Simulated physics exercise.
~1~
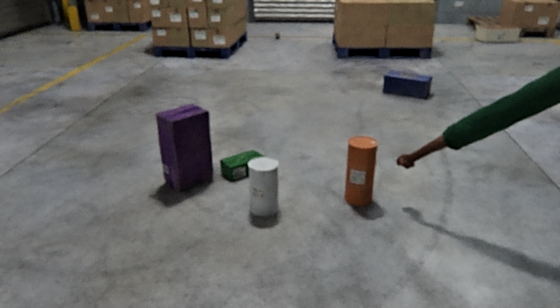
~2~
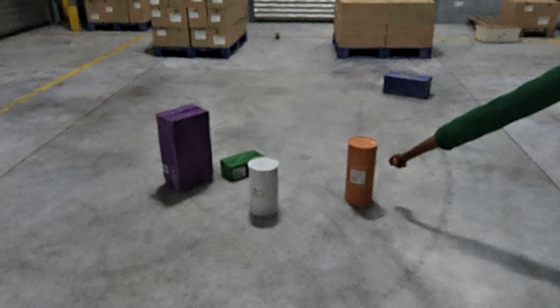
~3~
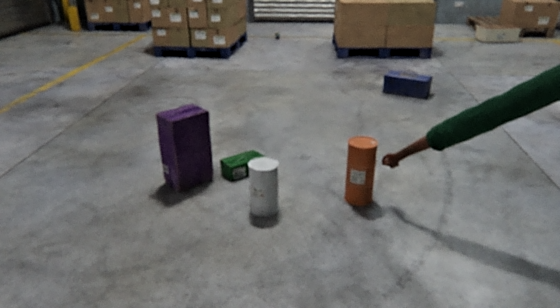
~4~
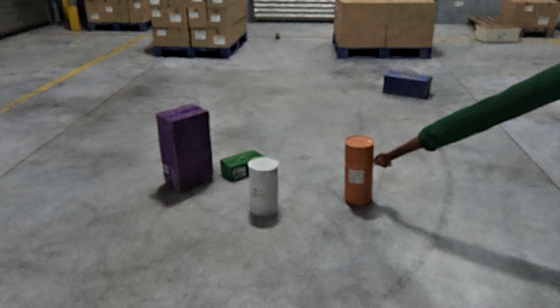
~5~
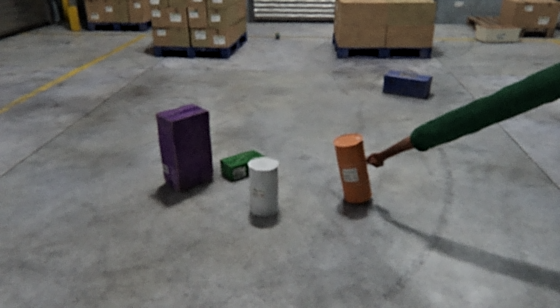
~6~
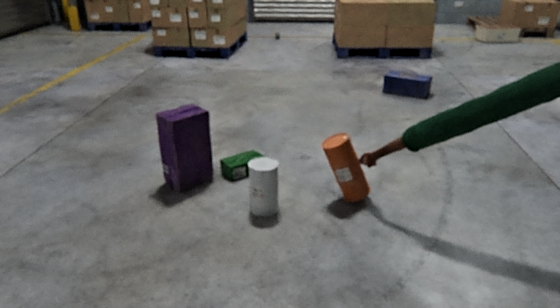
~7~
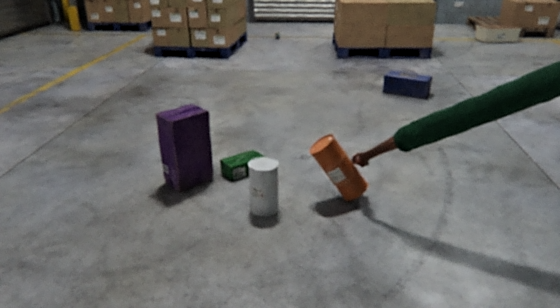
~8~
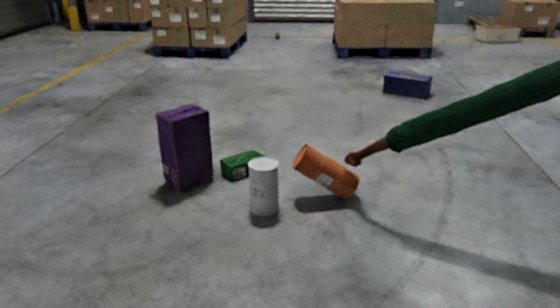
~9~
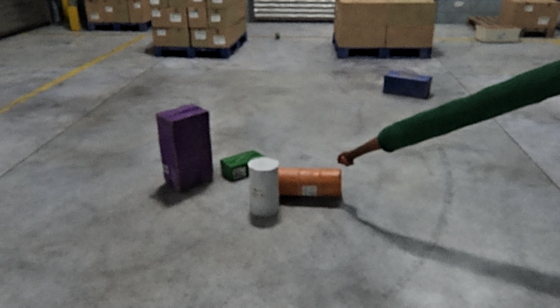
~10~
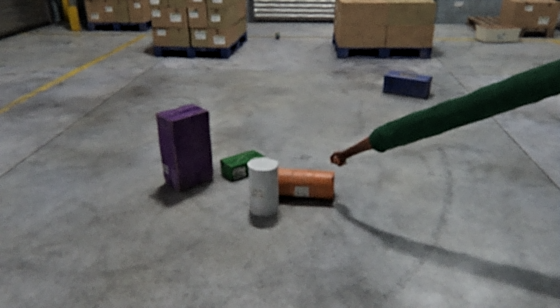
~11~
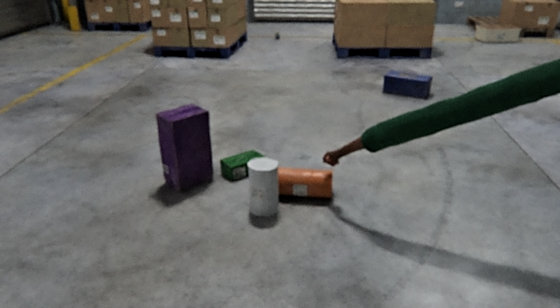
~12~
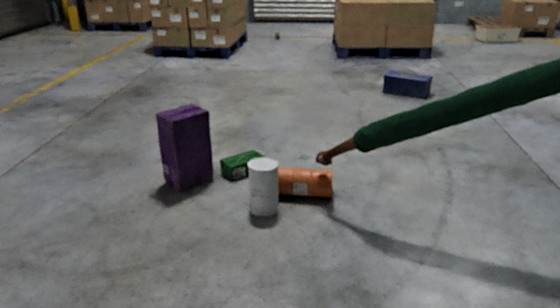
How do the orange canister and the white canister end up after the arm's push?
The orange canister tips over and lies on its side, while the white canister stays upright.
